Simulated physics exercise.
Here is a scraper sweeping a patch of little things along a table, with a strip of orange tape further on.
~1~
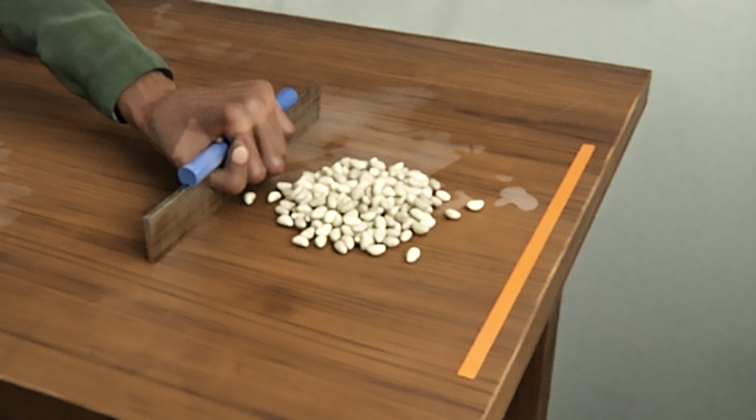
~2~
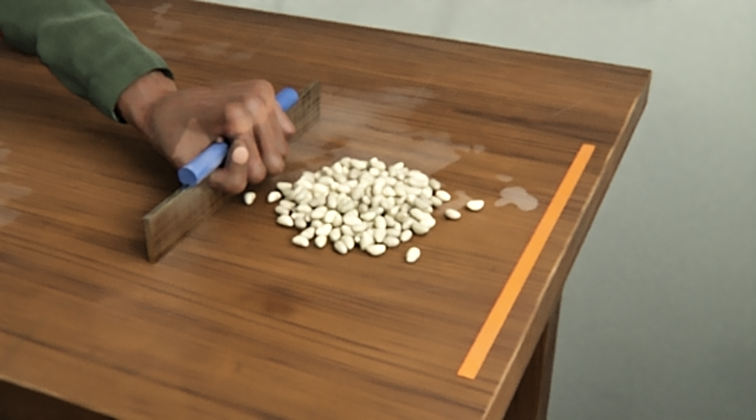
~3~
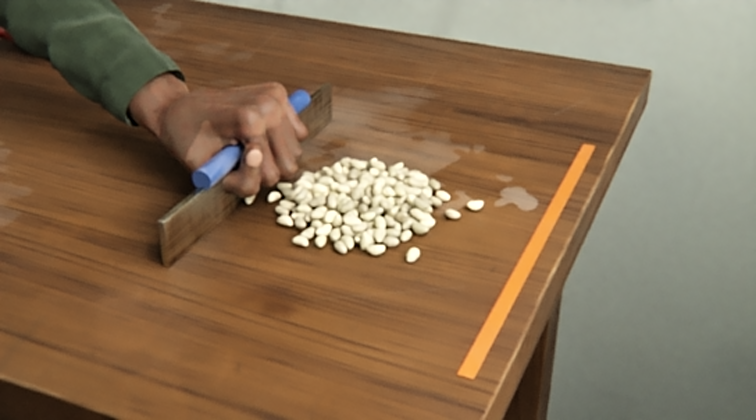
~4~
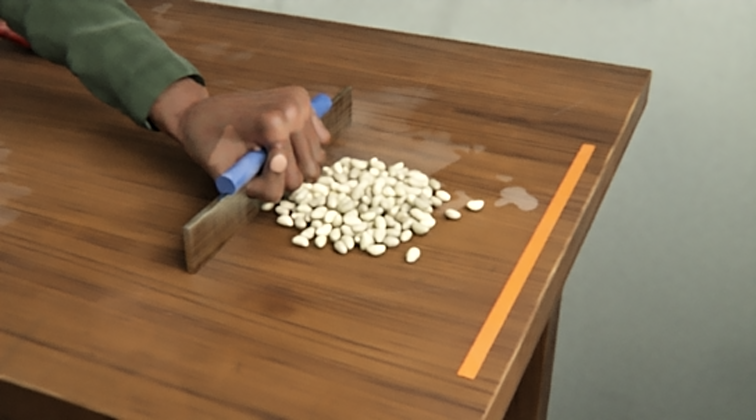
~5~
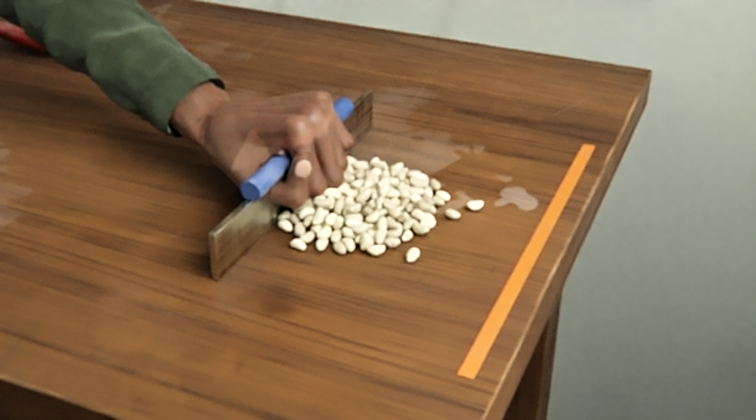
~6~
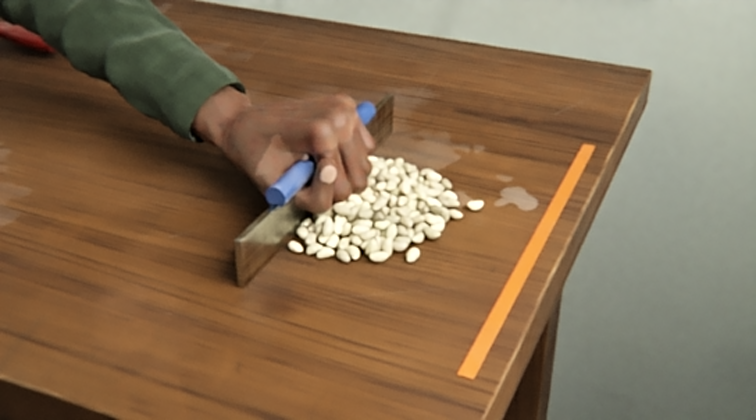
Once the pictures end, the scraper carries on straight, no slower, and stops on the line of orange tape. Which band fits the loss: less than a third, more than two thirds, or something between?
Above two thirds.
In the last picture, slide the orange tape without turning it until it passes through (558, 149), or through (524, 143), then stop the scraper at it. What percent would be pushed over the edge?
The shares are 50 and 10 percent, in that order.
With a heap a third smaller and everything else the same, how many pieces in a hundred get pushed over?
I'd say close to 80 %.
Shortly afterwards, scraper still moving, near (435, 179); heap all on the table, its front near (549, 232).
Next, scraper stopped at the orange tape; heap the bulk over the edge.
In the end, scraper stopped at the orange tape; heap the bulk over the edge.
